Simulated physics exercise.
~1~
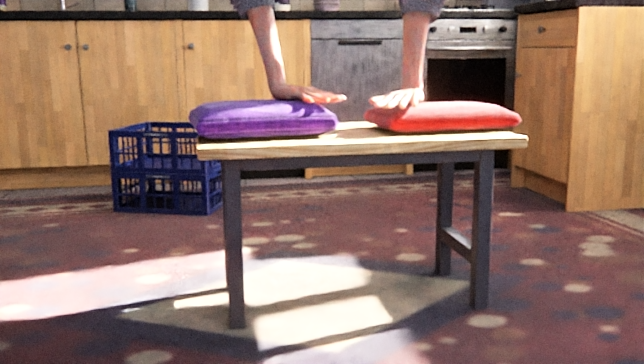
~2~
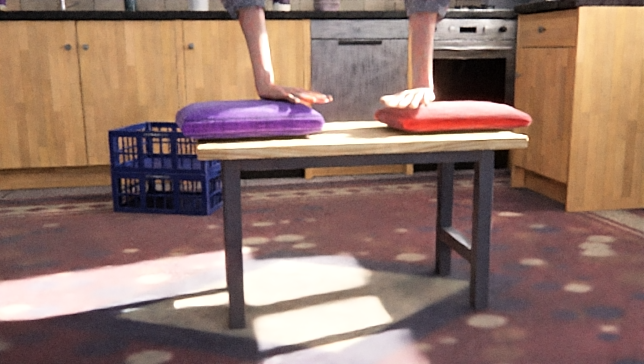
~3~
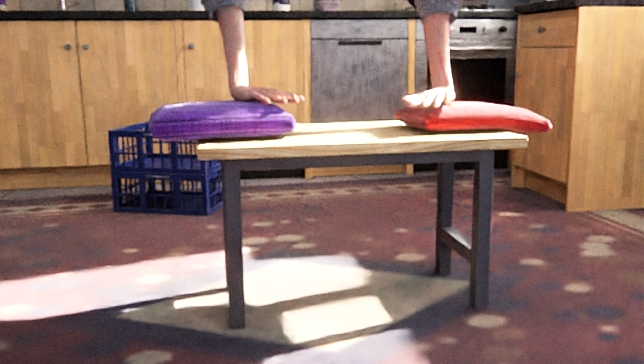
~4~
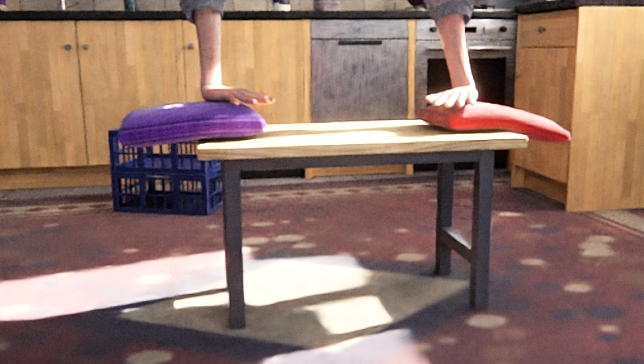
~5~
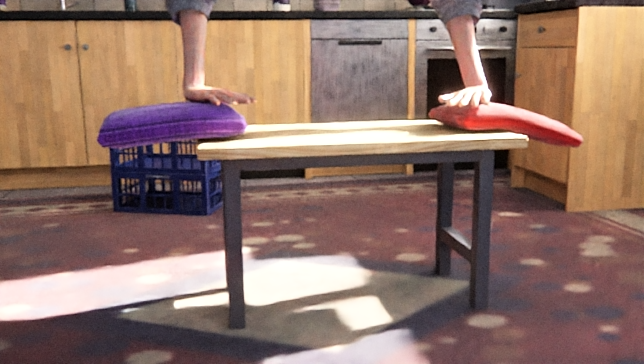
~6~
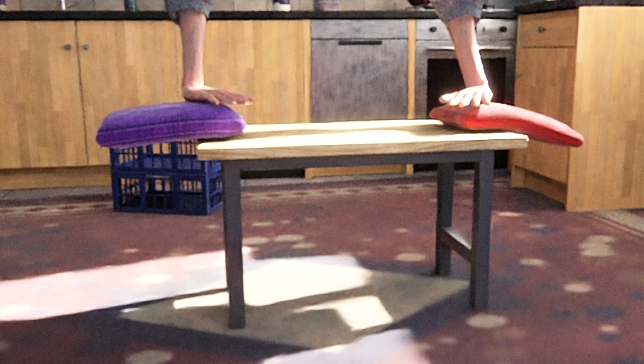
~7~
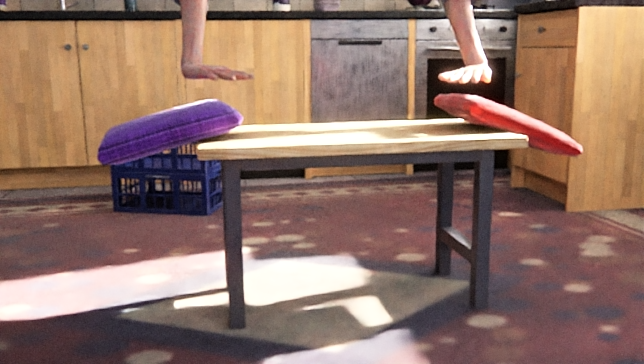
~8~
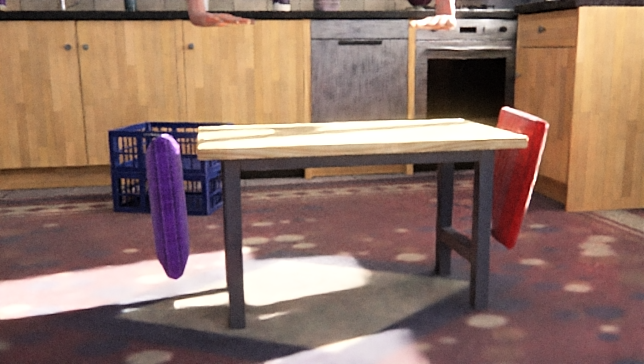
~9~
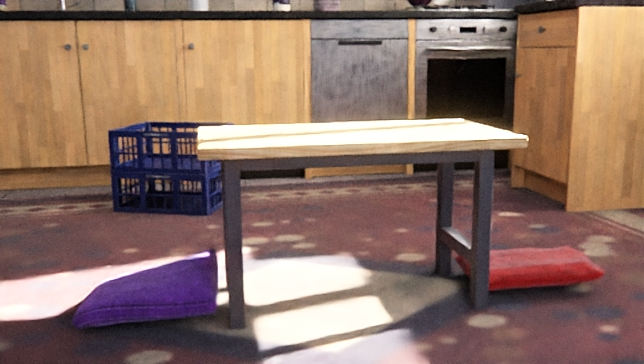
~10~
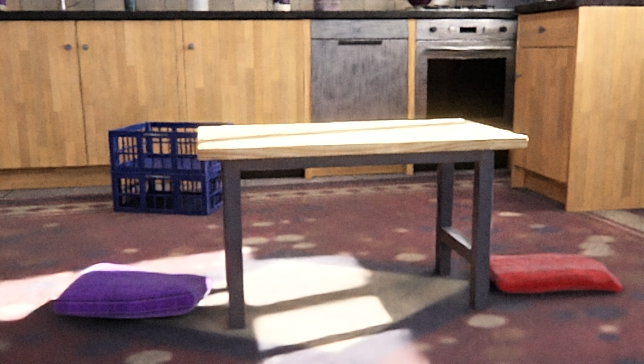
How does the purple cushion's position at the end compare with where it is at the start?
At the start the purple cushion rests on the left part of the tabletop under a hand. At the end it lies on the floor, lower down and to the left of the table.
We see two hands slide a purple cushion left and a soft red bundle right until they overhang opposite ends of a low table. The hands lift away, both items tip off and fall, and they end up lying on the floor on either side.
